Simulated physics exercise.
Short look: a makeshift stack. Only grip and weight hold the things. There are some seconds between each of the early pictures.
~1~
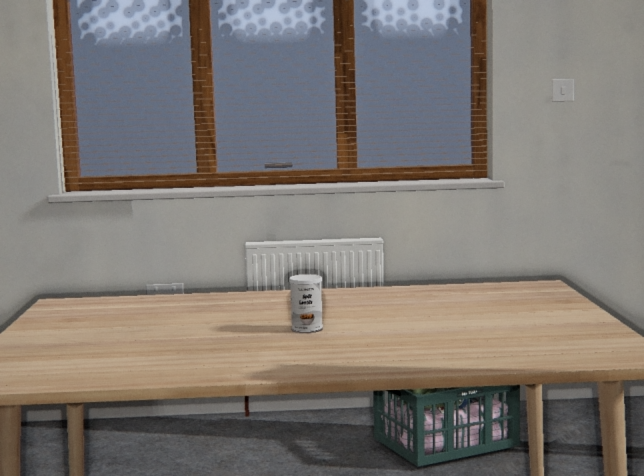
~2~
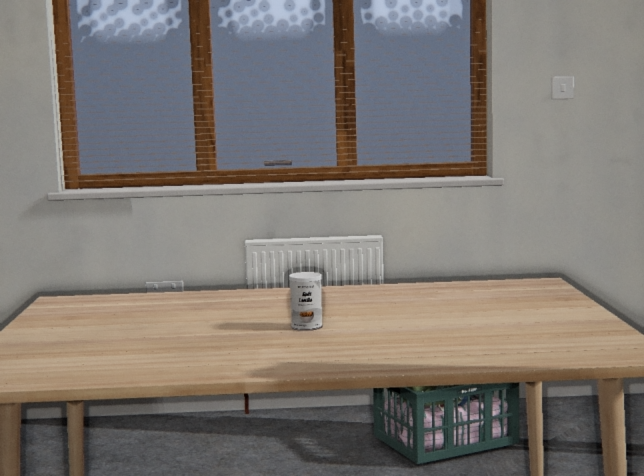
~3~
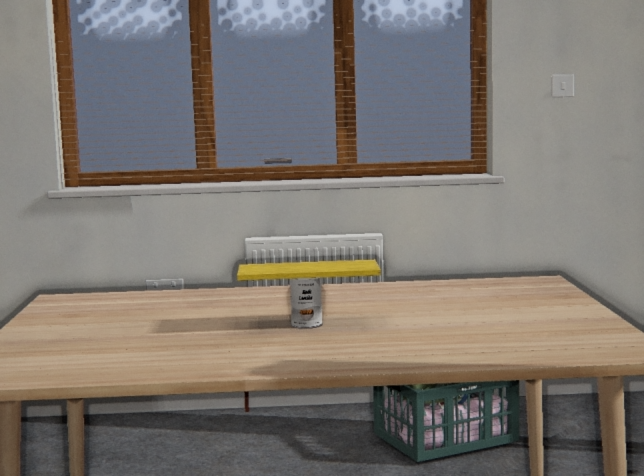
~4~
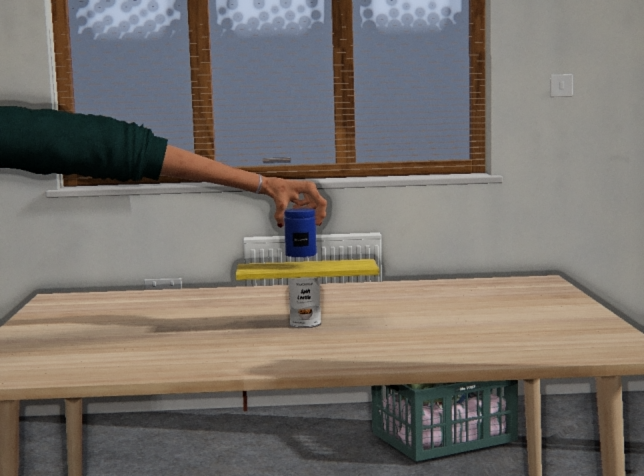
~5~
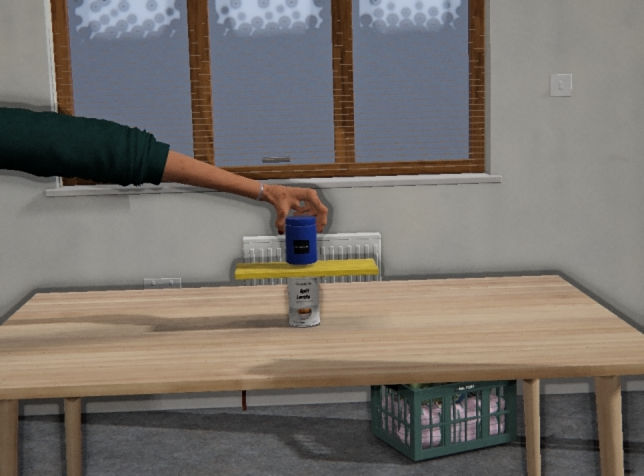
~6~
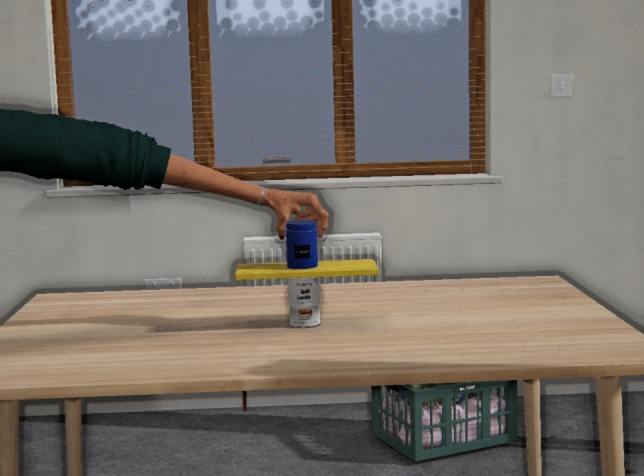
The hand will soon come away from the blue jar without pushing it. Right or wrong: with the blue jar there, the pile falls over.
Wrong, the pile stays up.
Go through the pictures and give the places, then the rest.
The last thing is not in view yet, in the first frame.
The last thing is not in view yet, in the second frame.
The last thing is not in view yet; yellow board (308, 270), in the third frame.
Coming down; blue jar (300, 232); yellow board (307, 269), in the fourth frame.
Coming down; blue jar (301, 240); yellow board (306, 269), in the fifth frame.
Set down, still held; blue jar (302, 244); yellow board (307, 269), in the sixth frame.
Then, 0.30 s later than the last frame, all is still.
Then, 0.70 s later than the last frame, blue jar resting near (302, 245).
When it is over, all 3 as before. End places, in pixels of the last picture, blue jar near (302, 245). The stack holds.
